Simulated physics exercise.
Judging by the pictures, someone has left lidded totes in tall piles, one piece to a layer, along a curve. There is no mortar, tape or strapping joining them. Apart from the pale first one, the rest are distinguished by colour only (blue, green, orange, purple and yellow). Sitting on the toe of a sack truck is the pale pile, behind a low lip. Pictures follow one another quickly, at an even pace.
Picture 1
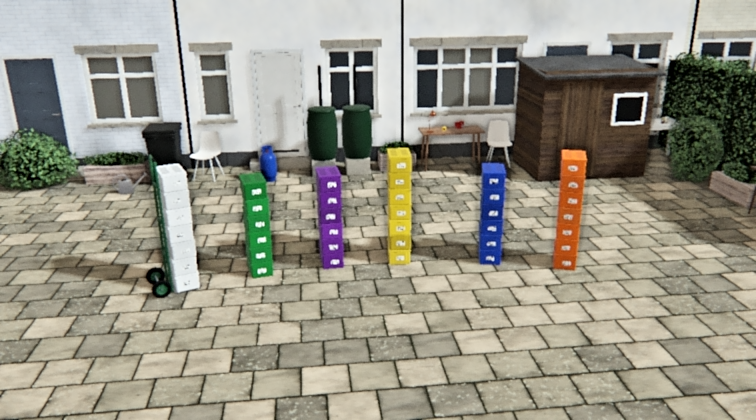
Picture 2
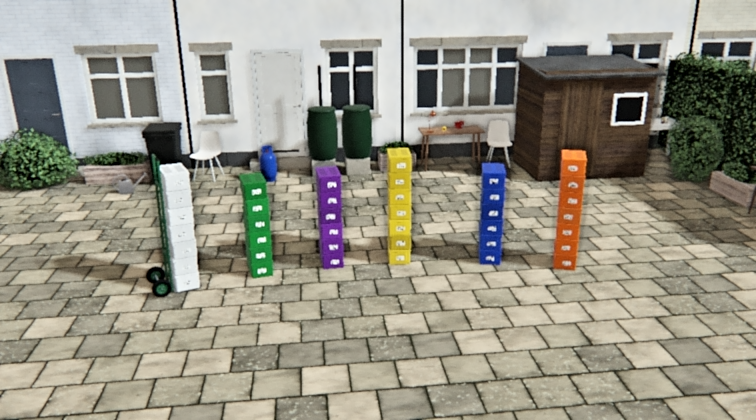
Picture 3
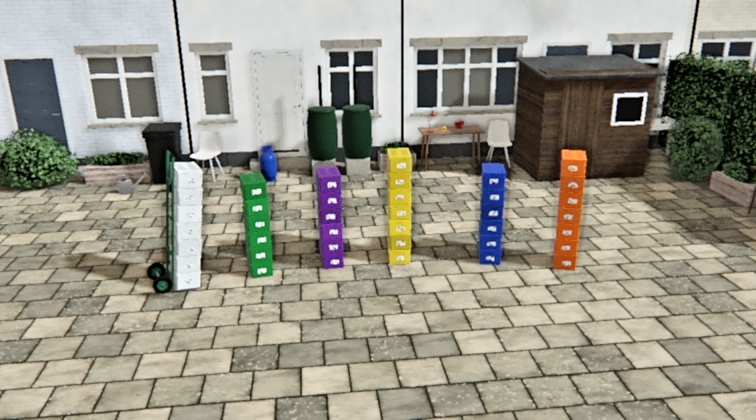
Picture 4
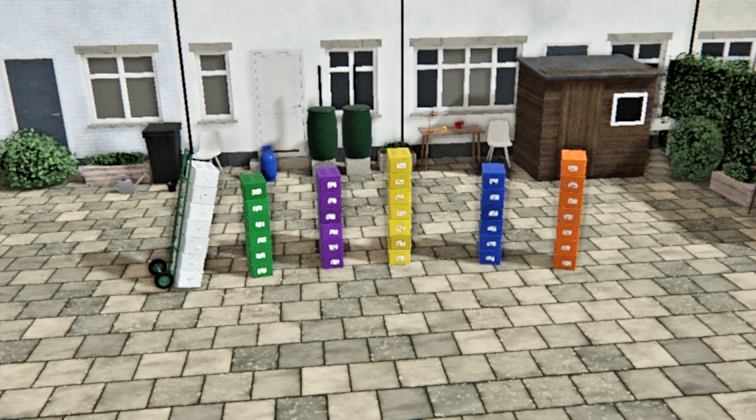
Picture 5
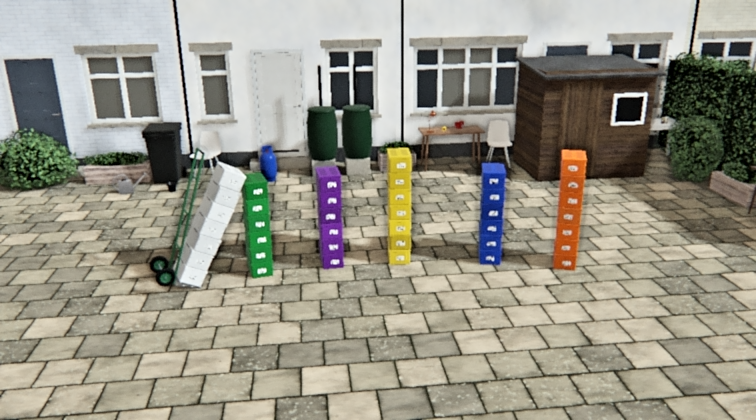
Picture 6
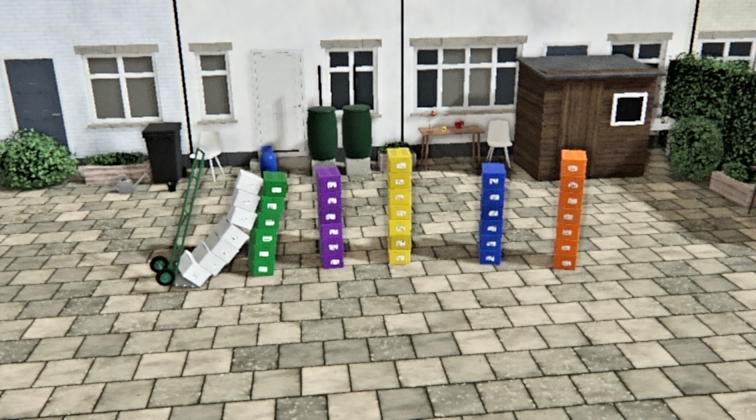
A green sack truck tilts rightward, and its leaning white stack pushes against the green one.
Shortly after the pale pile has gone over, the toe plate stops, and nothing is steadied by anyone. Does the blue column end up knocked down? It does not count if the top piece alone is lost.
Yes, it is brought down.
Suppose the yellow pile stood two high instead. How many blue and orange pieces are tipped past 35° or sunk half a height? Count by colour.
Once things settle, blue has 0 down and orange has 0.
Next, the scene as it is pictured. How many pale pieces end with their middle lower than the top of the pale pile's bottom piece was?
Count: 4.
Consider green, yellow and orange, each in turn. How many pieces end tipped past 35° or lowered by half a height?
In the end the numbers are green 6, yellow 7 and orange 6.
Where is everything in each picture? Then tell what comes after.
In the first frame (places mark the middle of the side facing us), truck frame (158, 189) level; top blue tote (494, 181); top purple tote (331, 184); the rest undisturbed.
In the second frame, truck frame (161, 188) rocked barely; top blue tote (494, 181).
In the third frame, truck frame (173, 185) rocked a little, top of the pale pile leaning a little; top blue tote (494, 181); the rest undisturbed.
In the fourth frame, truck frame (188, 181) rocked a little, top of the pale pile leaning clearly; top blue tote (494, 181); the rest undisturbed.
In the fifth frame, truck frame (197, 181) rocked clearly, top of the pale pile leaning well over; top blue tote (494, 181); the rest undisturbed.
In the sixth frame, truck frame (198, 180) rocked clearly, top of the pale pile leaning well over; top blue tote (494, 181); top green tote (276, 189) leaning a little; steepest lean, the tote at (264, 269); 6 disturbed, none down.
Soon after the last picture, 7 of the pale pile down; none of the 6 blue totes down (6 of 32 in all colours); top blue tote unmoved; top purple tote leaning clearly.
A little later, 7 of the pale pile down; 3 of the 6 blue totes down (22 of 32 in all colours); top blue tote leaning steeply, some two heights lower; top green tote on its side.
At rest, 7 of the pale pile down; 5 of the 6 blue totes down (30 of 32 in all colours); top blue tote leaning well over, some three heights lower; top orange tote on its side. As the last picture would show them, middles, top blue tote near (533, 222), top orange tote near (708, 267).
